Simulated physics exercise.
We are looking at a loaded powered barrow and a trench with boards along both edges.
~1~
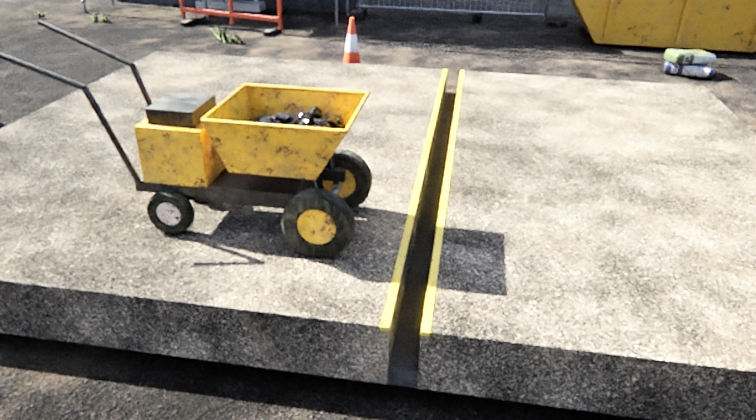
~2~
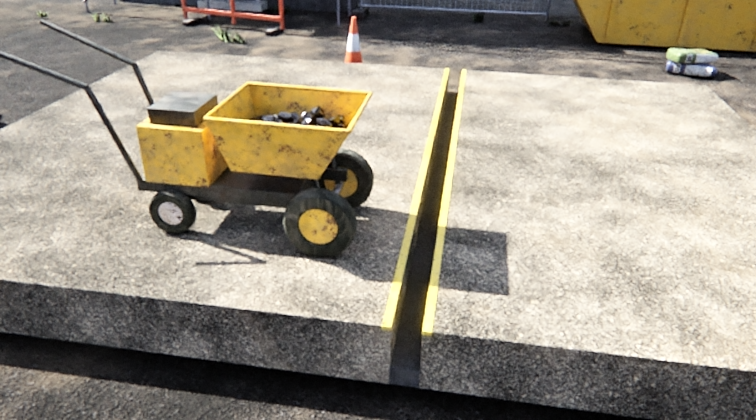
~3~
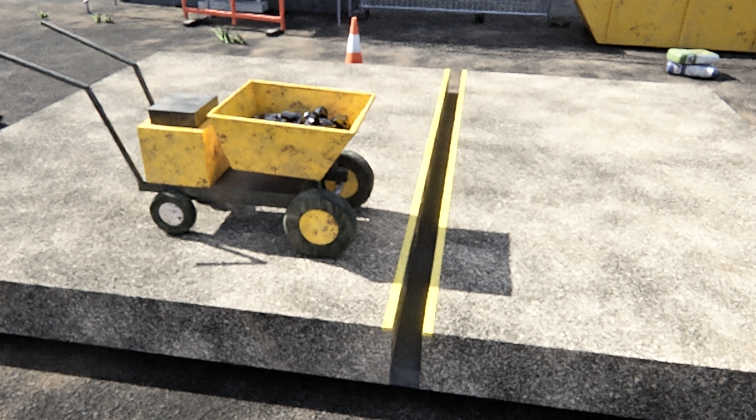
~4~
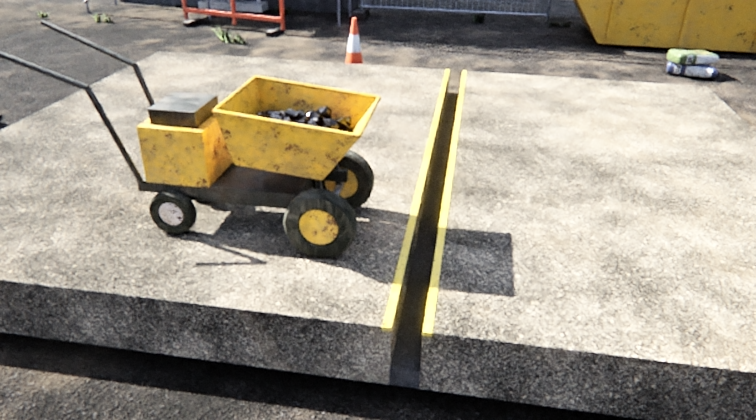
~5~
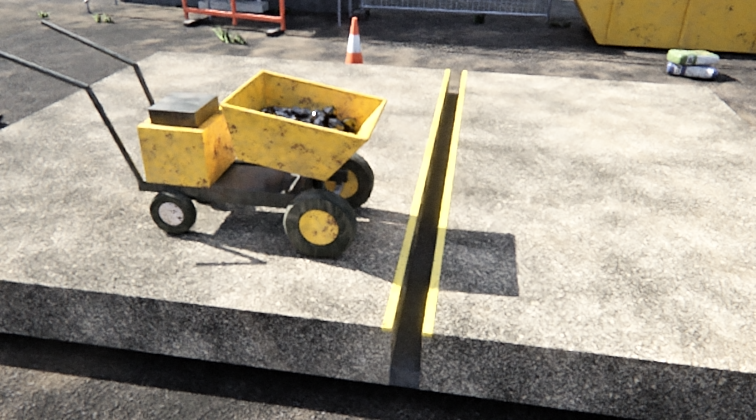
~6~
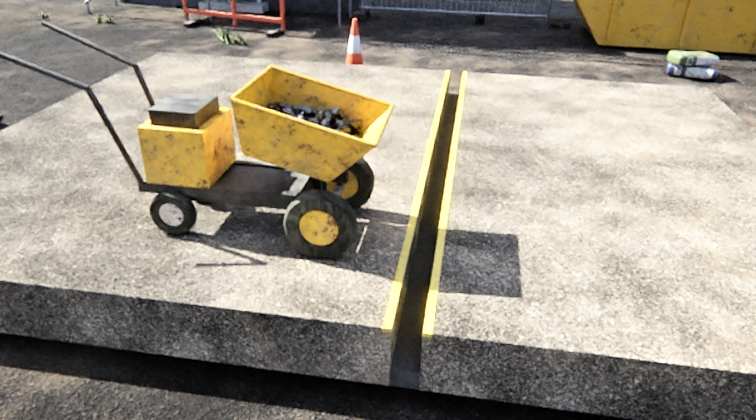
In this clip, a yellow powered barrow loaded with dark lumps stands on a concrete slab beside a narrow trench edged with yellow boards, and its skip gradually tilts a little forward to the right while the wheels stay still.
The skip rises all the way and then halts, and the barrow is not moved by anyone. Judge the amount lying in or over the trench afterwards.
Lying there is the smaller part.
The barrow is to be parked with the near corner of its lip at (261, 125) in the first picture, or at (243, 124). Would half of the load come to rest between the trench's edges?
At the earlier place the lesser portion ends between the edges, at the later place the lesser portion.
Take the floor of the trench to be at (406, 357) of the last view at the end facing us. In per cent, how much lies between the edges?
I'd say roughly 20 in a hundred.
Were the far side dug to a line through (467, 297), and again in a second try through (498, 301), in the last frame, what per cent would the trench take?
Roughly 80 percent first and 90 percent second.
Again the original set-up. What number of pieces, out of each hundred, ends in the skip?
About 15 in a hundred.
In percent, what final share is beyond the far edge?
Result: Some 50 % of the load.
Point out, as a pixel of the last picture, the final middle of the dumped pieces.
Close to (452, 241) in the last view.
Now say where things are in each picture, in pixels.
In the first frame, lip of the skip (346, 132), level; top of the load (291, 129), lumps of coal; first edge of the trench (394, 288); far edge (431, 292), the trench under half as wide as the skip, and about as deep as wide.
In the second frame, lip of the skip (349, 132), level; top of the load (294, 128).
In the third frame, lip of the skip (353, 134), tipped barely; top of the load (297, 128).
In the fourth frame, lip of the skip (359, 136), tipped a little; top of the load (288, 125).
In the fifth frame, lip of the skip (366, 140), tipped a little; top of the load (285, 121).
In the sixth frame, lip of the skip (375, 146), tipped a little; top of the load (281, 121); first edge of the trench (396, 289); far edge (433, 293).
Just after the last frame, skip tipped steeply; every one in the skip.
A moment on, skip tipped right over; almost all in the skip; just a few in or heaped over the trench; just a few beyond it.
Further on, skip tipped right over; roughly a third in the skip; about a tenth in or heaped over the trench; roughly half beyond it.
When it is over, skip tipped right over; about a tenth in the skip; roughly a third in or heaped over the trench; roughly half beyond it.
